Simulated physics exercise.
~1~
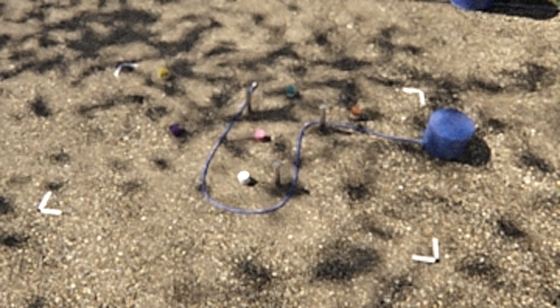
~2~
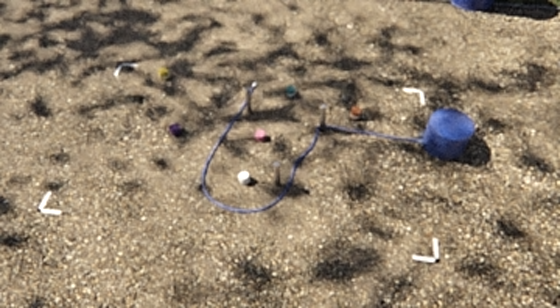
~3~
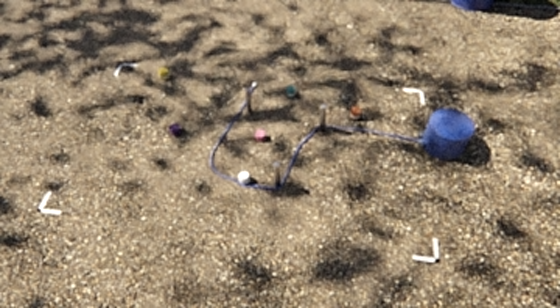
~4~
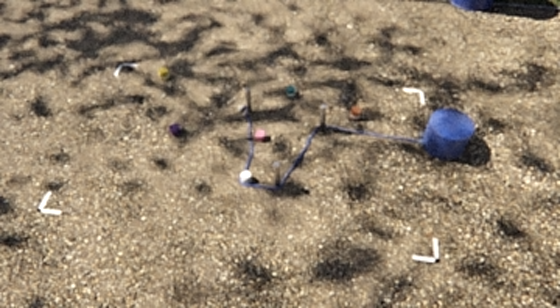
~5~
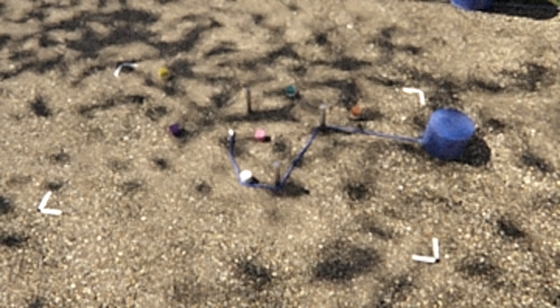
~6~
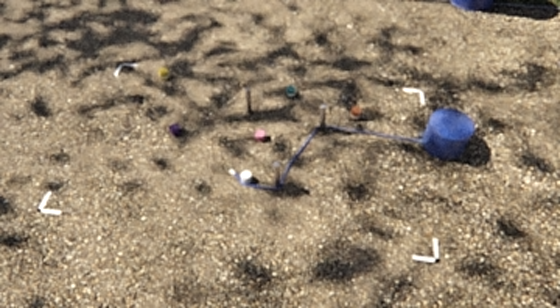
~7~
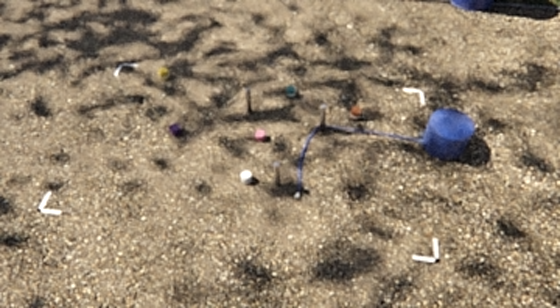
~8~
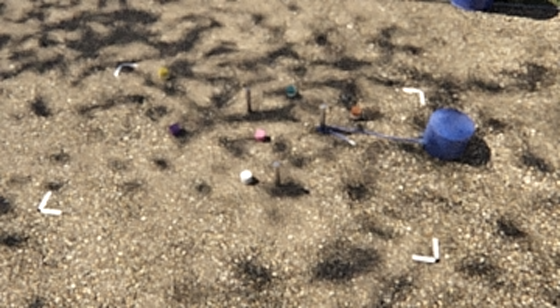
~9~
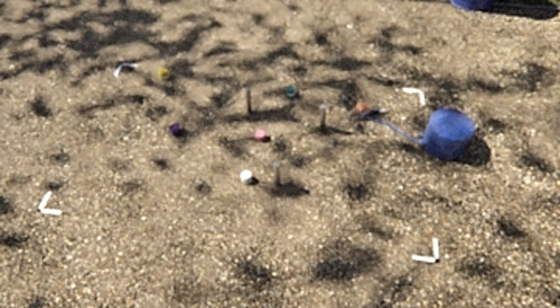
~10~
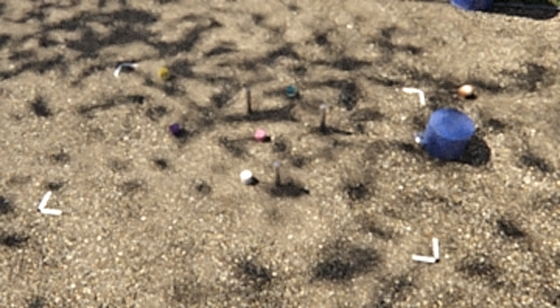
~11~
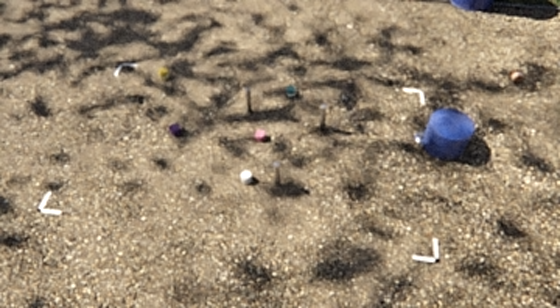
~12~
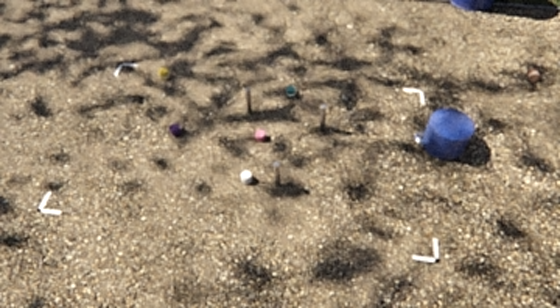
On gravelly ground, a blue reel draws in its lead, sending an orange tin rolling right.
